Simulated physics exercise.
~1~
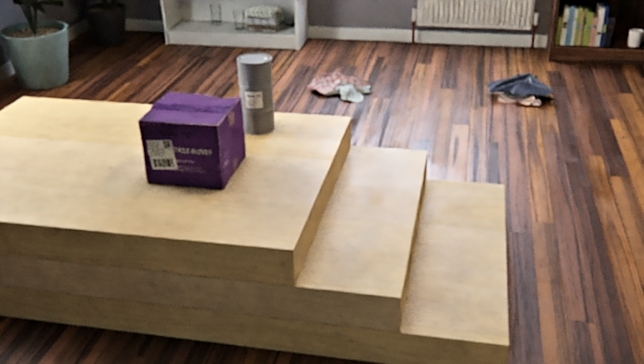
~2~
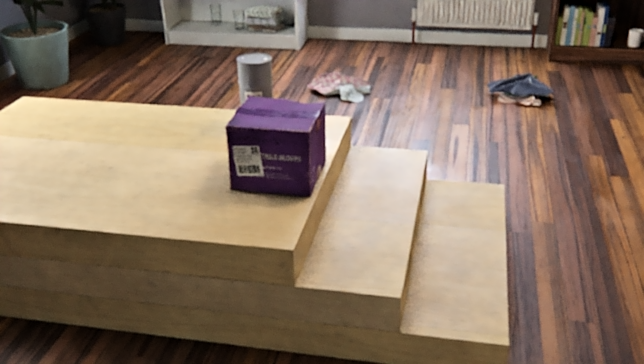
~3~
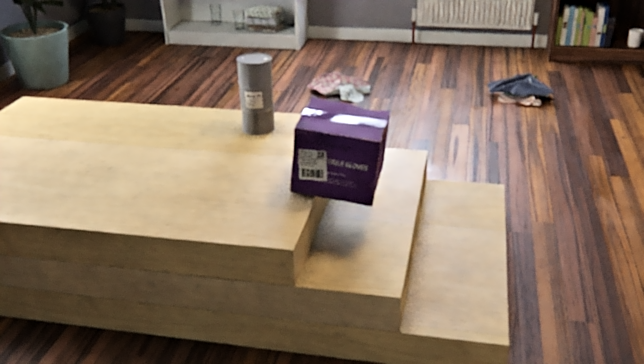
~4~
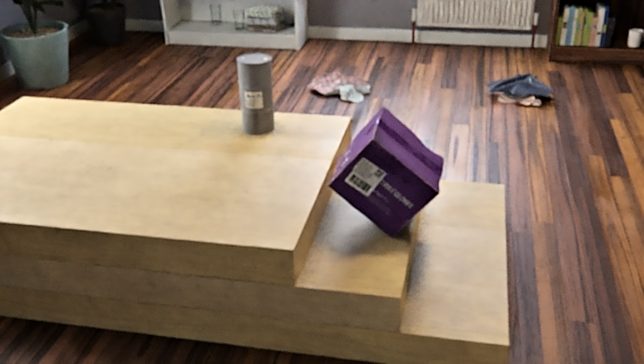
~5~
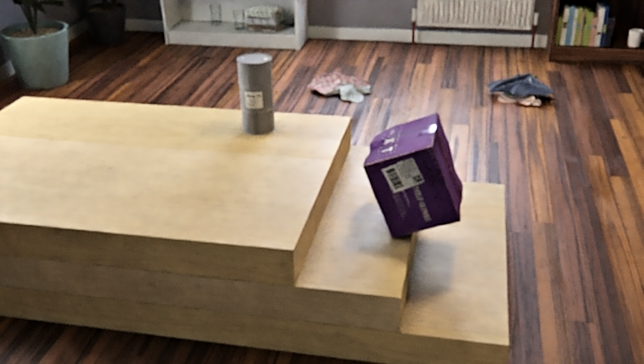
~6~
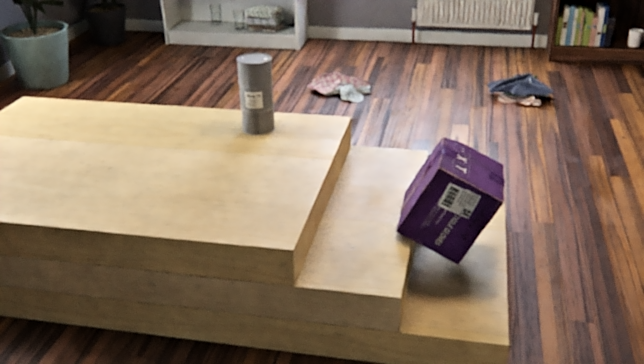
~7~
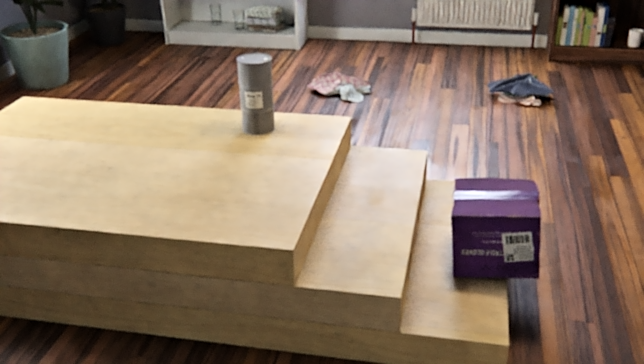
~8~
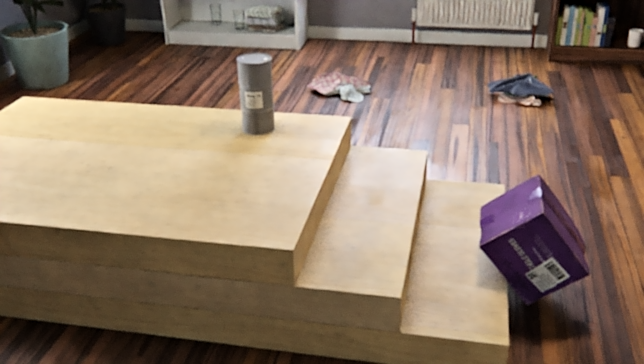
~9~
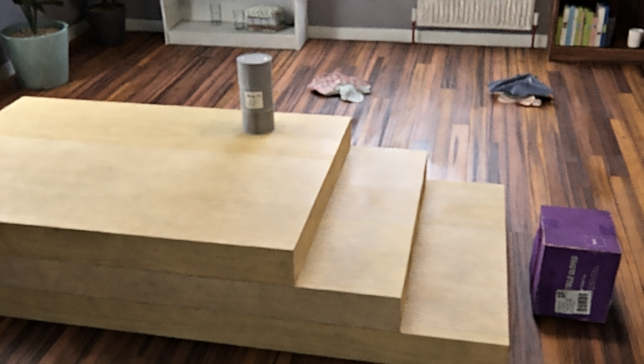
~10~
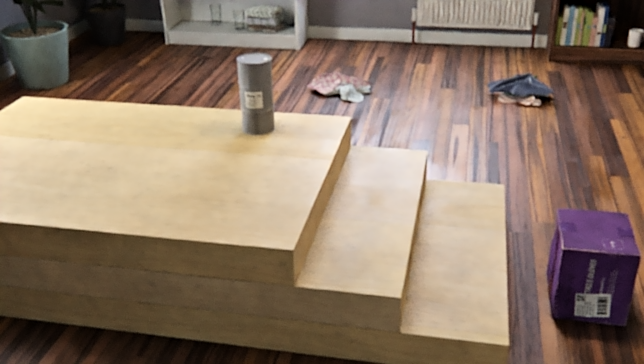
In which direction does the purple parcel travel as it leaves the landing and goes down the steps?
The purple parcel travels to the right, going down the steps to the floor.
